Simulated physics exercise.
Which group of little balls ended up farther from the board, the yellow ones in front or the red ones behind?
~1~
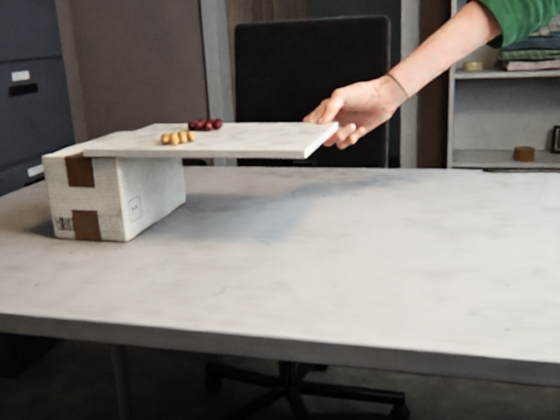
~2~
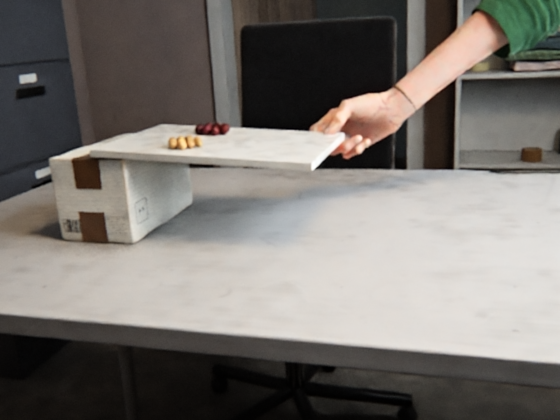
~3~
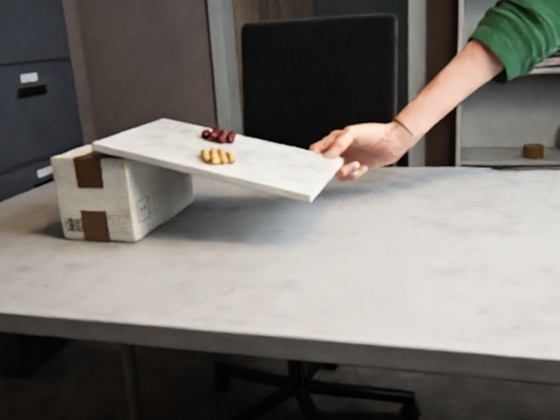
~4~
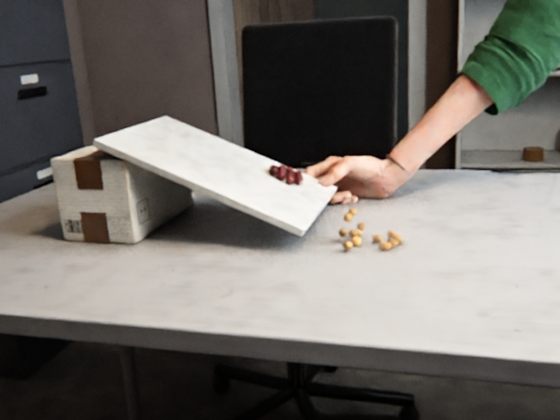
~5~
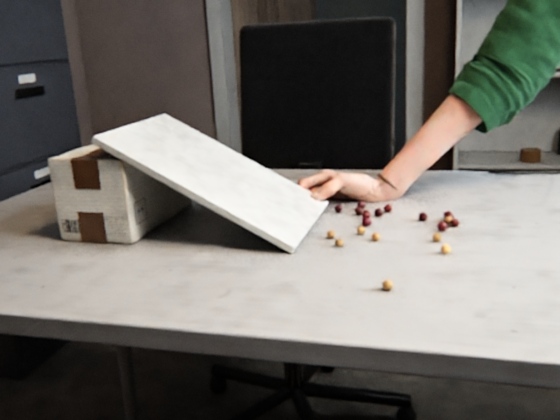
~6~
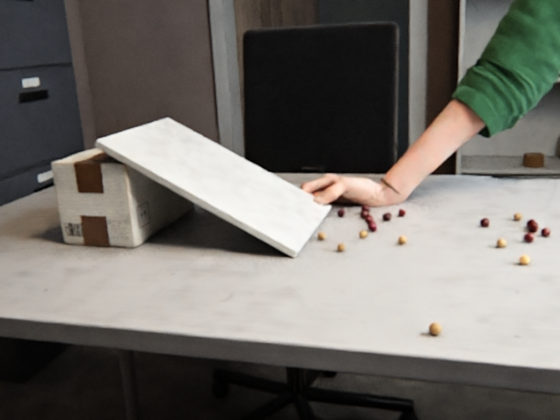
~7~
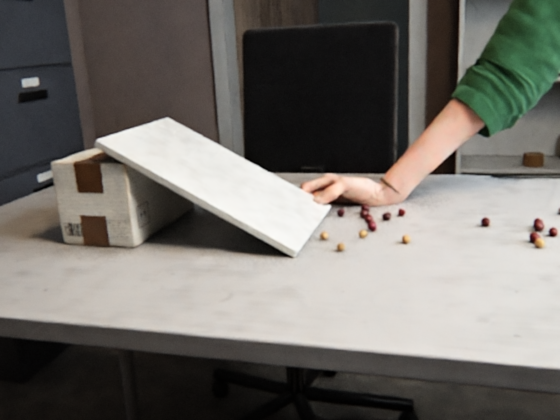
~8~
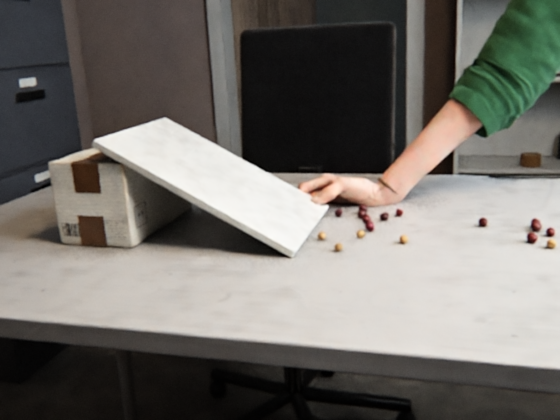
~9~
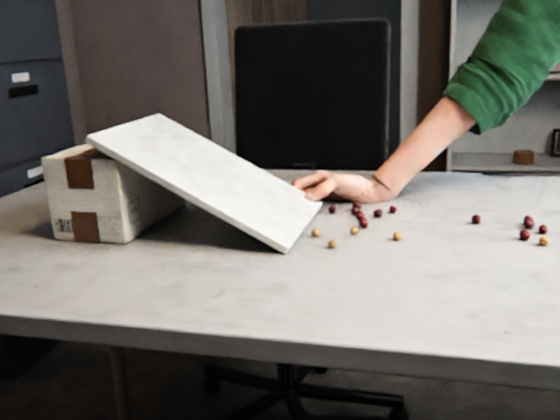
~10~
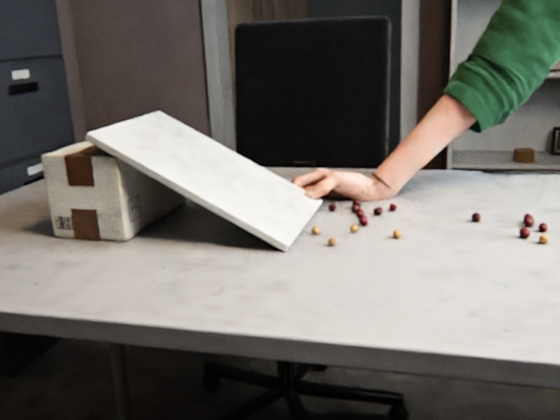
The yellow ones in front ended up farther away overall, with some of them leaving the tabletop while many of the red ones stopped close to the board.
